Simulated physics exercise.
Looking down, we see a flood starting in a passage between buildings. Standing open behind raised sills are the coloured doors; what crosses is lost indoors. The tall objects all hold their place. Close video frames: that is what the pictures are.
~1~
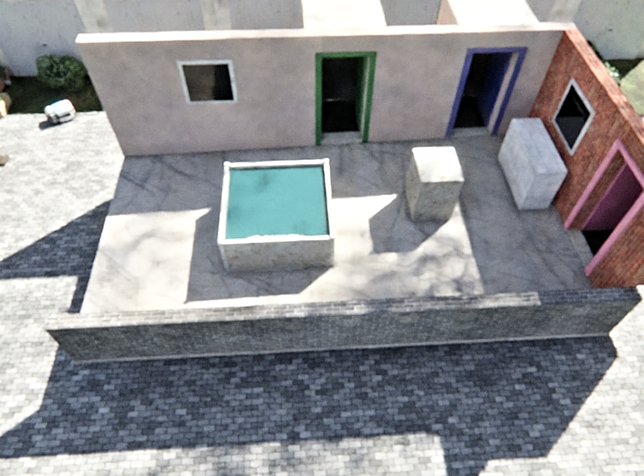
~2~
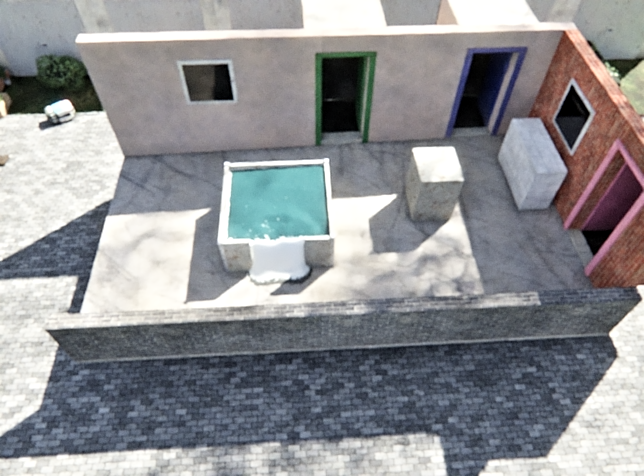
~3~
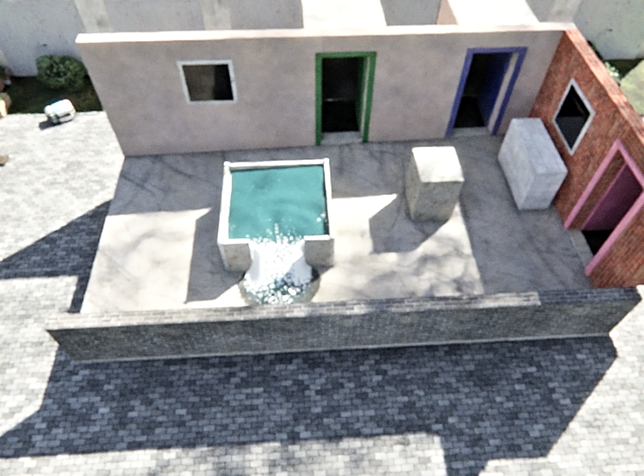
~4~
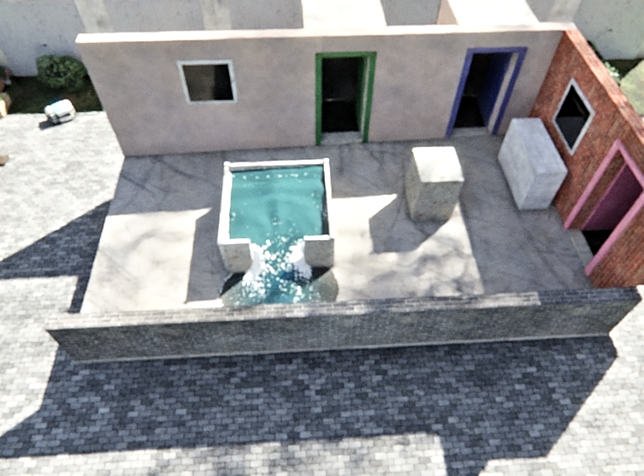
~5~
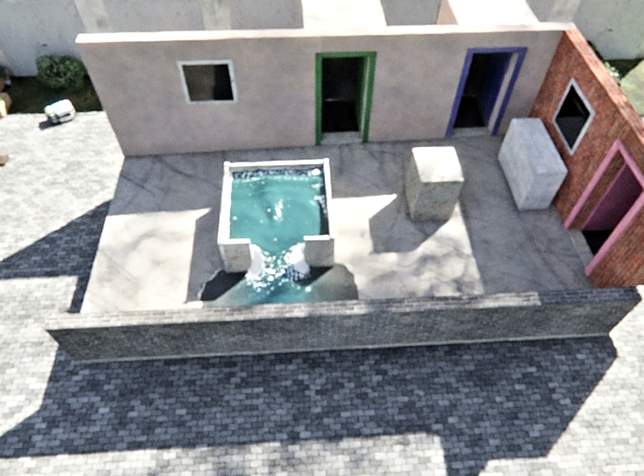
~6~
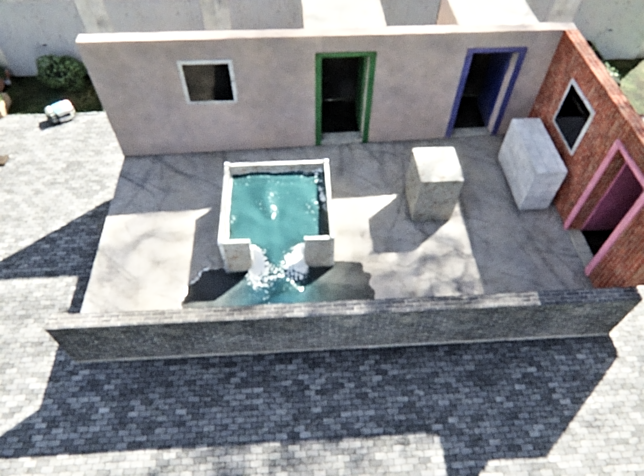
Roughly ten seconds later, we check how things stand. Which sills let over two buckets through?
One by one: The pink door is going to be over the line; the blue door is going to be at or under the line; the green door is going to be at or under the line.
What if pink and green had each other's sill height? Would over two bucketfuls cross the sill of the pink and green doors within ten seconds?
Outcome - pink door comes in low; green door comes in low.
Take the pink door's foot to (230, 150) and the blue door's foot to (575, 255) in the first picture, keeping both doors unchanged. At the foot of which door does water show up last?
My answer is the door marked pink.
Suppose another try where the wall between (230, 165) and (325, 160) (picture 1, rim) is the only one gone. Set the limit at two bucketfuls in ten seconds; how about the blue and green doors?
Door by door - blue exceeds it; green exceeds it.
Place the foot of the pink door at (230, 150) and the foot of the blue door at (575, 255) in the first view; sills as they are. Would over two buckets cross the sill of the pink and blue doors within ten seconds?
Then pink door comes up short and blue door overshoots.
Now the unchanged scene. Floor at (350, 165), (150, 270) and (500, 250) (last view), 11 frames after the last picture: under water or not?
Result, in order: Unflooded / waterlogged / waterlogged.
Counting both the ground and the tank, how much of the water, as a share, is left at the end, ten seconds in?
I'd estimate close to 52 per cent.
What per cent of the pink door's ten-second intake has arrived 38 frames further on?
About 90 per cent.
A moment on, water covers 20 % of the floor; the pink door not reached, the blue door not reached, the green door not reached.
Next, water covers 40 % of the floor; the pink door not reached, the blue door not reached, the green door not reached.
Then, water covers 55 % of the floor; the pink door over two buckets in, the blue door not reached, the green door not reached.
Later, water covers 70 % of the floor; the pink door over two buckets in, the blue door under two buckets in, the green door wet at the sill, nothing in.
In the end, water covers 75 % of the floor; the pink door over two buckets in, the blue door under two buckets in, the green door wet at the sill, nothing in.
